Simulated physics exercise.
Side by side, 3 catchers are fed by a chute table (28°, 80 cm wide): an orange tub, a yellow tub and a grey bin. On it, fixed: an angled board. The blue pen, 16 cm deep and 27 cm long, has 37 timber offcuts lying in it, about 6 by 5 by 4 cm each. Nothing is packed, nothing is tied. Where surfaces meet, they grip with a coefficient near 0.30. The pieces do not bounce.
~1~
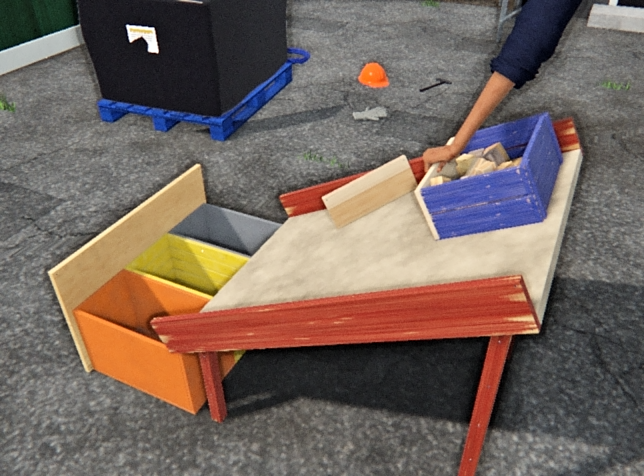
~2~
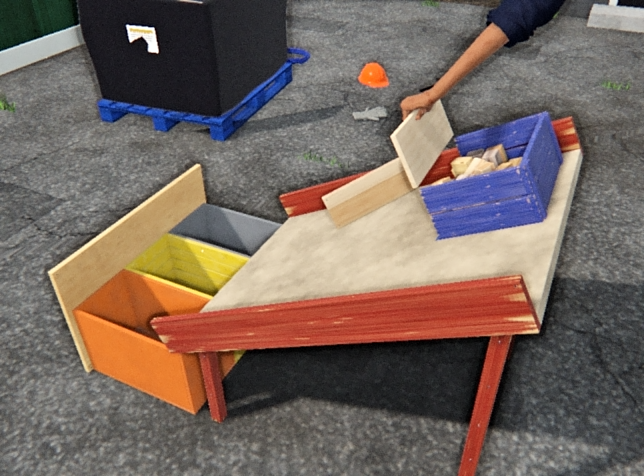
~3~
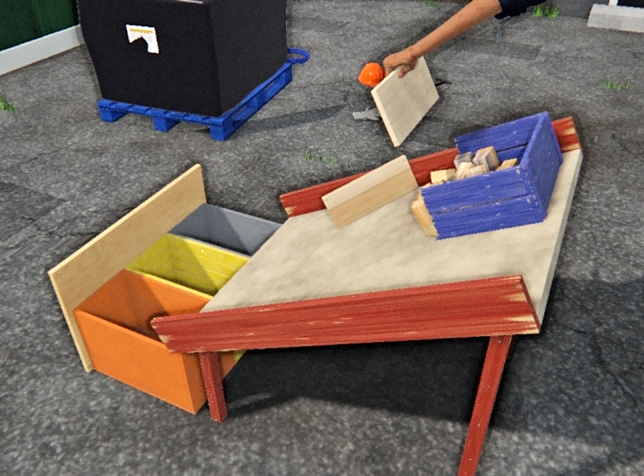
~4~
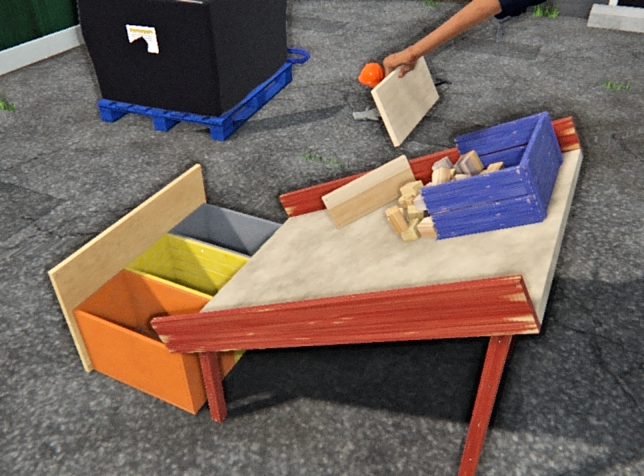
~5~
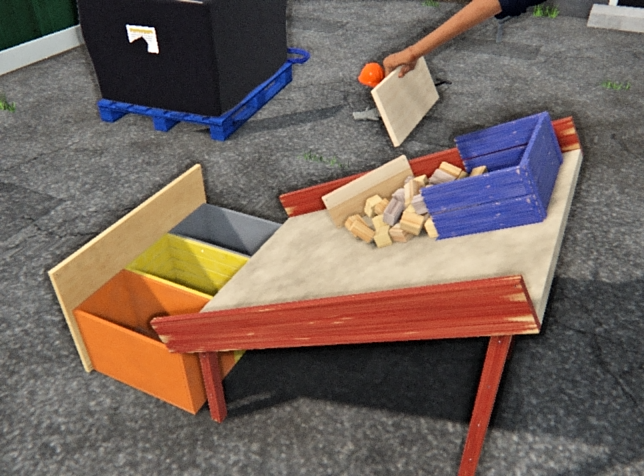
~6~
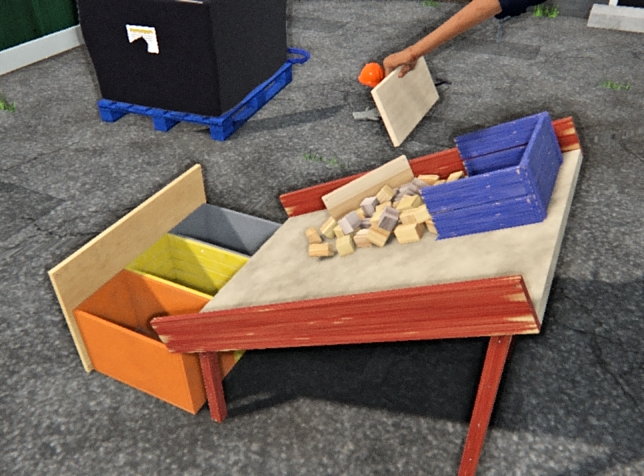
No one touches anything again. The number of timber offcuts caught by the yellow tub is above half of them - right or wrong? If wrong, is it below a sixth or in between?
Right.
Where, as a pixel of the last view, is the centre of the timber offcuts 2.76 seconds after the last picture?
I'd place it about (182, 306) in the last view.
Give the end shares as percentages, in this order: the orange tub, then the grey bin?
Around 5 % in the first place and around 0 % in the second.
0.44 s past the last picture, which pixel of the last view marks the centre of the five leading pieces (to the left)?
They're centred near (175, 301).
Then, 0.44 s after the last picture, 8 in the yellow tub, 26 on the slope and 3 in the air.
Then, 0.99 s after the last picture, 3 in the orange tub, 26 in the yellow tub, 7 on the slope and 1 in the air.
Then, 1.77 s after the last picture, 2 in the orange tub, 33 in the yellow tub and 2 on the slope.
Final count (2.76 s after the last picture), 2 in the orange tub and 35 in the yellow tub. Asked share, 35 of 37, 95 per cent.
